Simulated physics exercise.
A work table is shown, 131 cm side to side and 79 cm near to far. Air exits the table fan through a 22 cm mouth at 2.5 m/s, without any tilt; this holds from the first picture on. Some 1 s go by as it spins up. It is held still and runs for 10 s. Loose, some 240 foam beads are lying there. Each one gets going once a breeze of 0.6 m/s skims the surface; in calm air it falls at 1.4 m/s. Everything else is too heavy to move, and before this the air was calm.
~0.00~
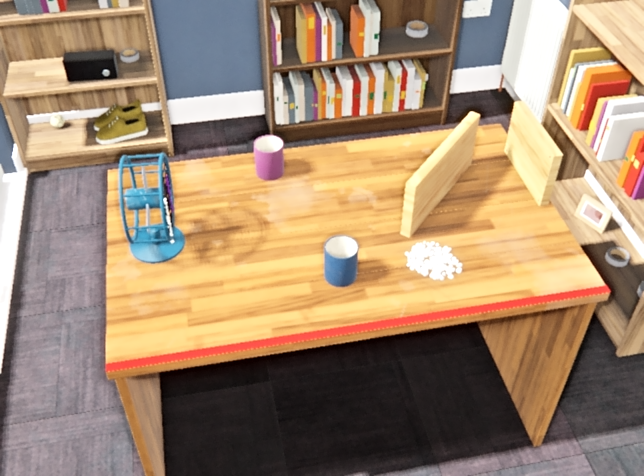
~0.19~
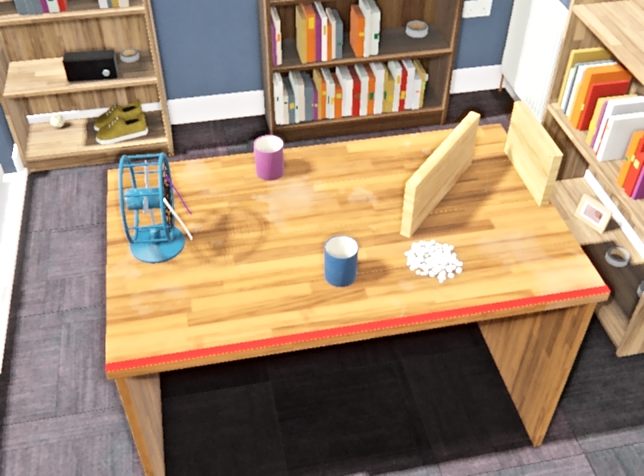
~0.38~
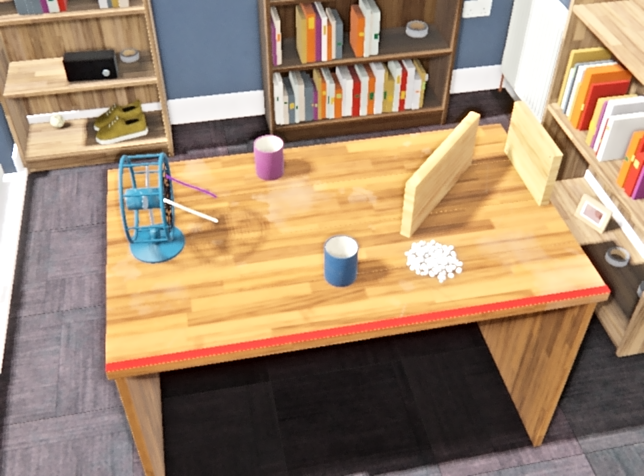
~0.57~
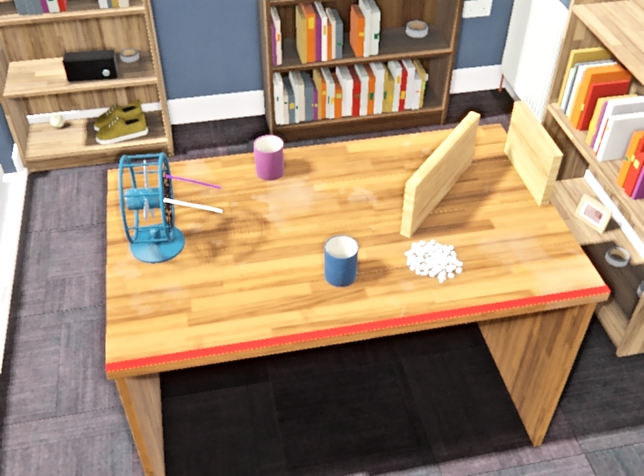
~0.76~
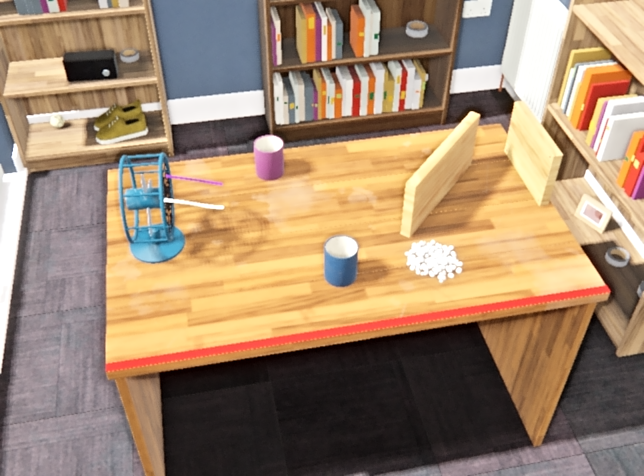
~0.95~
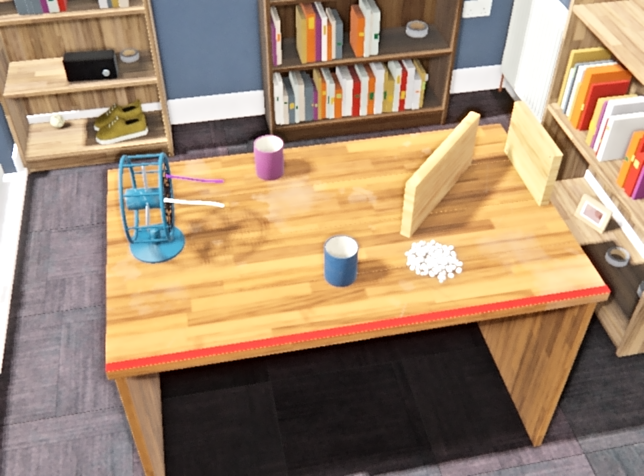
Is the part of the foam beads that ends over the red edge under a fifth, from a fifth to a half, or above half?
Most finish beyond the red edge.
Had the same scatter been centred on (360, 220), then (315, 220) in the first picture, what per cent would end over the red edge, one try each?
20 and 10 in a hundred, respectively.
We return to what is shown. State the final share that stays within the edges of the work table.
About 1 per cent.
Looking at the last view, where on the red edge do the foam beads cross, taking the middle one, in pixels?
Close to pixel (484, 312).
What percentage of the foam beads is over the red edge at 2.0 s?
I'd put it at some 70 %.
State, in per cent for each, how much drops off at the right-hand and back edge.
About 30 per cent right-hand, about 0 per cent back.
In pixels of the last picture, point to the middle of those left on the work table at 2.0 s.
Somewhere about (532, 254), I'd say.
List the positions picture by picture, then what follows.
In the first picture, the middle of the foam beads is near (432, 261), none has stirred yet and the mouth of the table fan is at (148, 199).
In the second picture, the middle of the foam beads is near (432, 260), none has stirred yet and the red edge is centred on (371, 330).
In the third picture, the middle of the foam beads is near (432, 260), none has stirred yet, the top of a mug is at (341, 247) and the top of a board is at (445, 147).
In the fourth picture, the middle of the foam beads is near (432, 260) and none has stirred yet.
In the fifth picture, the middle of the foam beads is near (432, 260) and none has stirred yet.
In the sixth picture, the middle of the foam beads is near (432, 260) and none has stirred yet.
After 2.0 s the count stands so, 71 % are over the red edge; the middle of those still in play is near (554, 262).
After 3.2 s the count stands so, 72 % are over the red edge.
After 5.5 s the count stands so, 72 % are over the red edge.
After 10.0 s, at the end, 72 % are over the red edge.
